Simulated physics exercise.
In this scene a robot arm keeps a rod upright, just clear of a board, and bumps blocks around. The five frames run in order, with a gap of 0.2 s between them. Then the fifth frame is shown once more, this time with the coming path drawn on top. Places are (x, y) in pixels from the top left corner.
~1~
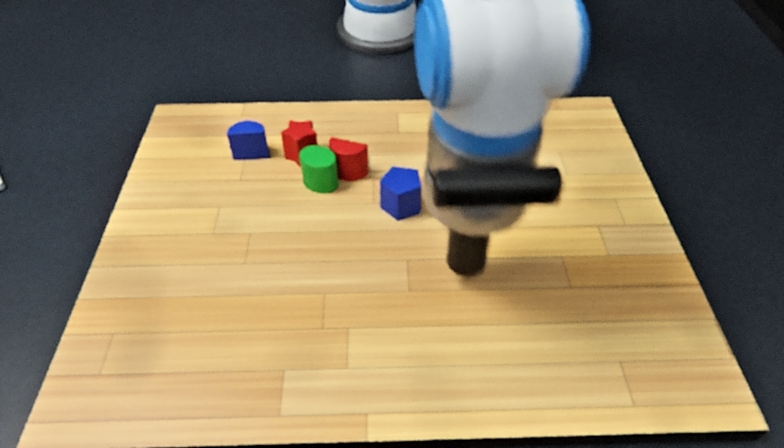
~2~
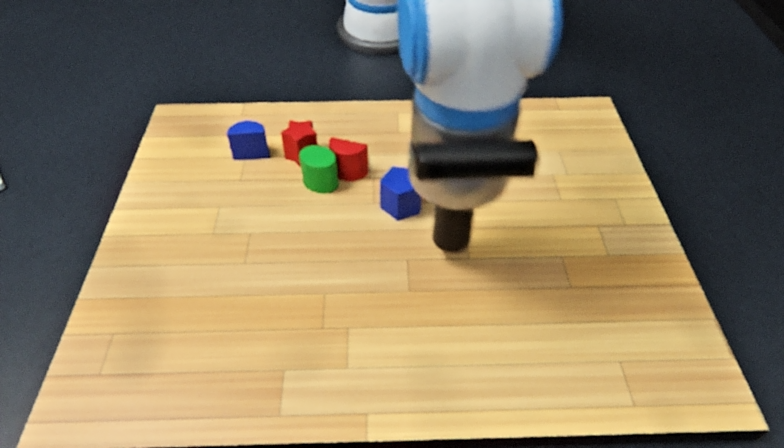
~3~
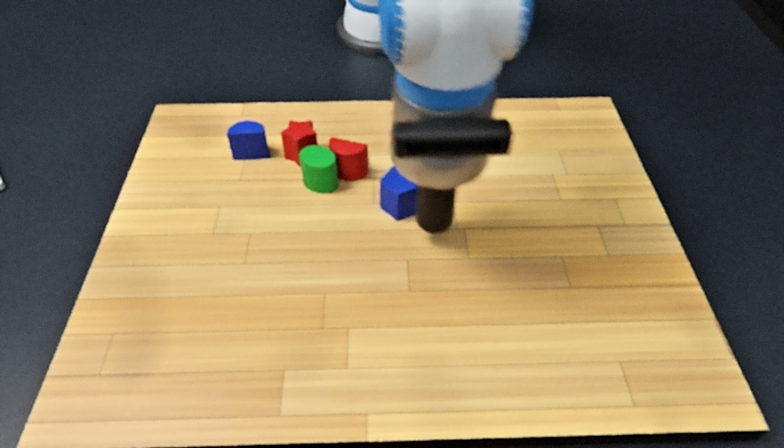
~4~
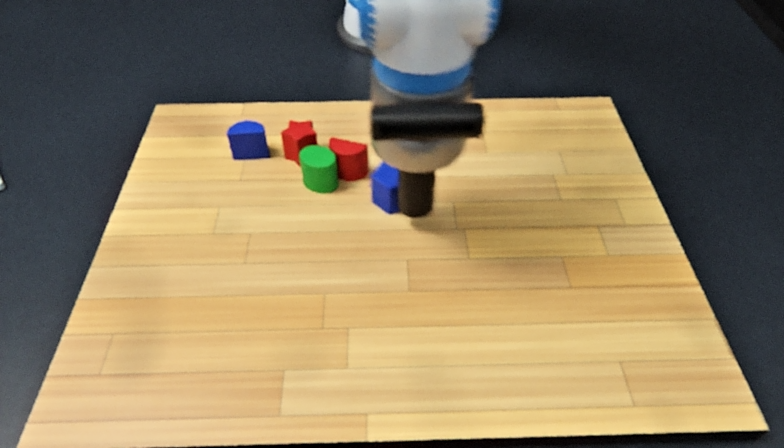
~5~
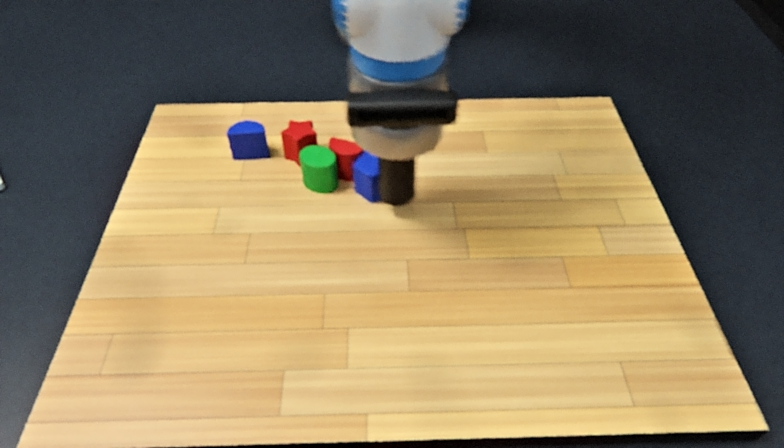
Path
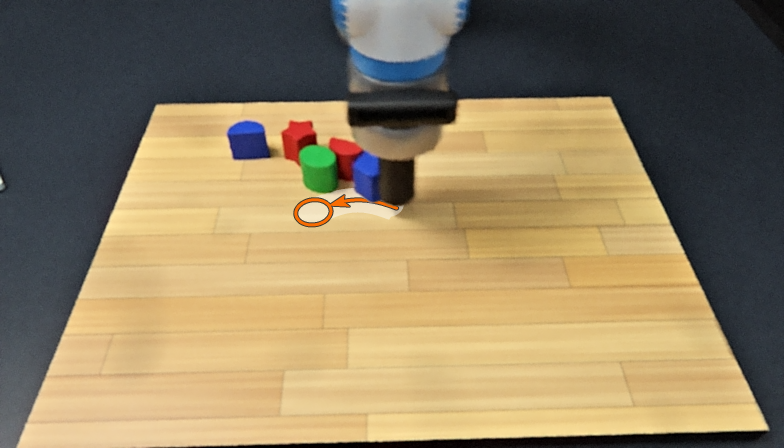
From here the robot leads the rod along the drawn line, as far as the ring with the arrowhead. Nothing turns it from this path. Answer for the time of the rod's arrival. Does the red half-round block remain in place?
The answer is no.
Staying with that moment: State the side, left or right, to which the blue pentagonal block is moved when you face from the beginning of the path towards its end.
Measured against the direction from start to end, the blue pentagonal block shifts toward the right-hand side.
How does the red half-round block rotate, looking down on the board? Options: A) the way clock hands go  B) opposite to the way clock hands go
I choose B.
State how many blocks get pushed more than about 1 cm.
I expect two blocks to move.
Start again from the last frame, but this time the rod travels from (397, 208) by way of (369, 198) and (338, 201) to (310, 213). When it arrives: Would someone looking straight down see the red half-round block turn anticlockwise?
Yes, it checks out.
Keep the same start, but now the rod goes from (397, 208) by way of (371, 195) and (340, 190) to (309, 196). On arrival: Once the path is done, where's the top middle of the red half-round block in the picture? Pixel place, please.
At (326, 130).
Drawn move, from (397, 208) through (370, 201) and (340, 202) to (313, 212).
What follows on the original path. Halfway along, rod at (353, 186); red half-round block at (332, 132), turned 55° anticlockwise; blue pentagonal block at (354, 148), turned 45° clockwise.
At the end, rod at (311, 198); green oval block still; red half-round block at (332, 132), turned 55° anticlockwise; blue pentagonal block at (354, 148), turned 45° clockwise.
